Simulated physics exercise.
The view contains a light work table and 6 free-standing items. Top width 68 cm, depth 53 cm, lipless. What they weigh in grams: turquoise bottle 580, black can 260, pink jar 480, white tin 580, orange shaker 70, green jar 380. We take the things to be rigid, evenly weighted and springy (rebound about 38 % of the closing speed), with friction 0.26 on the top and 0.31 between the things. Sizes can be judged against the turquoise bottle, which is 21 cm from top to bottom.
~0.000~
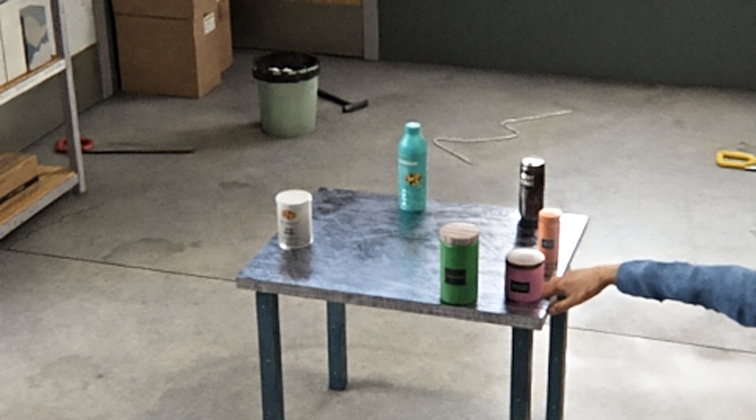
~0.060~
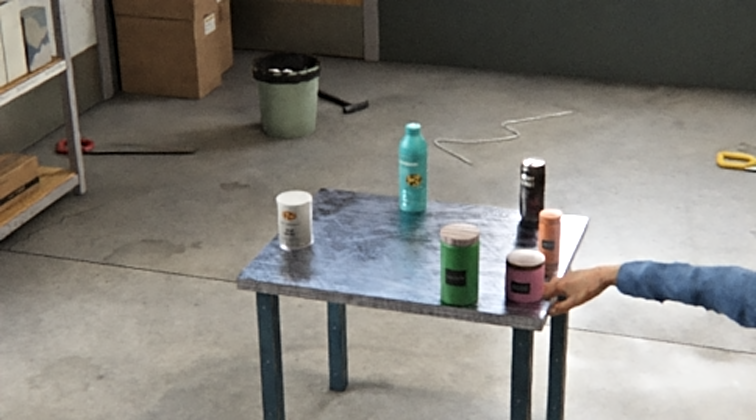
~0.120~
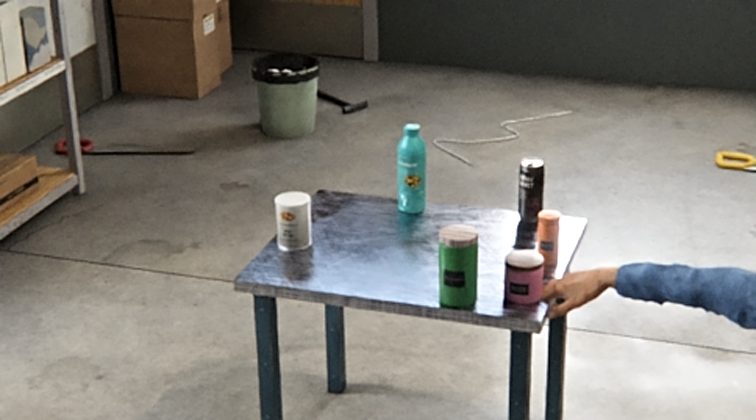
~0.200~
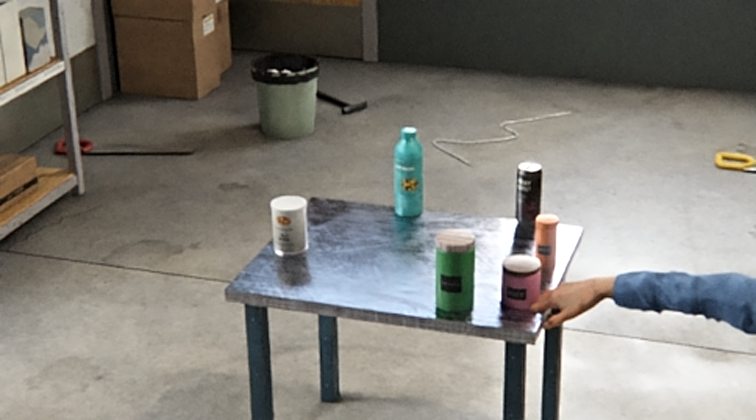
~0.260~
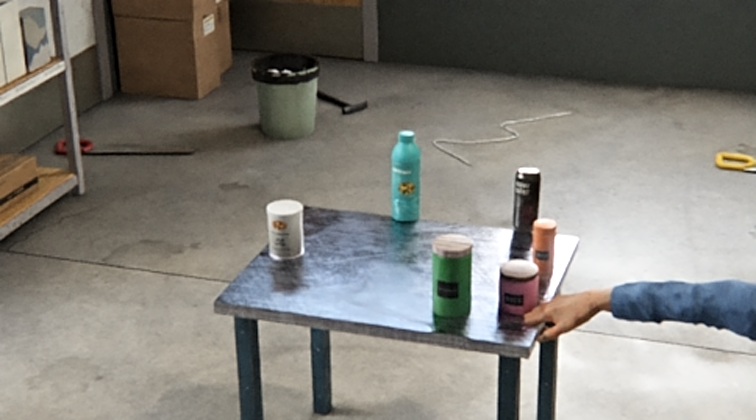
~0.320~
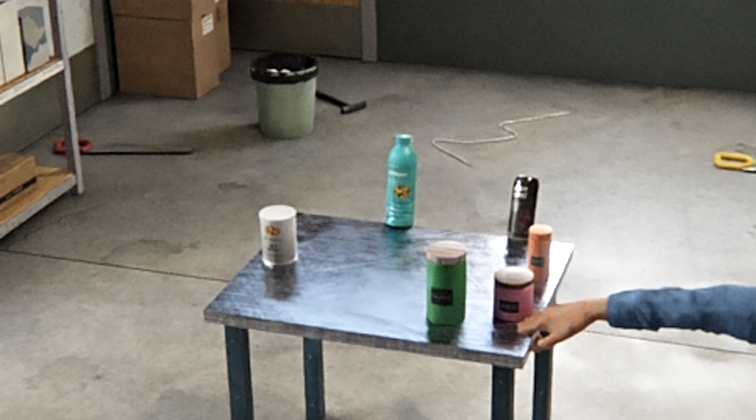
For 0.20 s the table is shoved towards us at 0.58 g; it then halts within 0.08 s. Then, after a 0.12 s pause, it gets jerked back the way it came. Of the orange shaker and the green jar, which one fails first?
The latter of the two.
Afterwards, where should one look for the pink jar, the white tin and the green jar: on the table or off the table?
Outcome: The pink jar remains on its support; the white tin remains on its support; the green jar departs its support.
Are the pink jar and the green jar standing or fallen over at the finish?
Final state - pink jar: Remains on its base; green jar: Goes over.
After 0.52 s, table shifted 15 cm.
After 0.72 s, green jar now off the table; orange shaker slid 9 cm near (539, 255); turquoise bottle leaning 26°.
After 0.92 s, orange shaker slid 7 cm near (542, 249); white tin slid 6 cm; pink jar slid 6 cm.
After 1.32 s, turquoise bottle now off the table; orange shaker slid 7 cm near (542, 249); white tin slid 6 cm.
By the end (1.6 s), off the table, turquoise bottle, black can and green jar; not toppled but over 5 cm from the start, pink jar, white tin and orange shaker. Seen from the same camera at the end, orange shaker near (542, 249). Orange shaker was never lost; green jar went at 0.64 s.
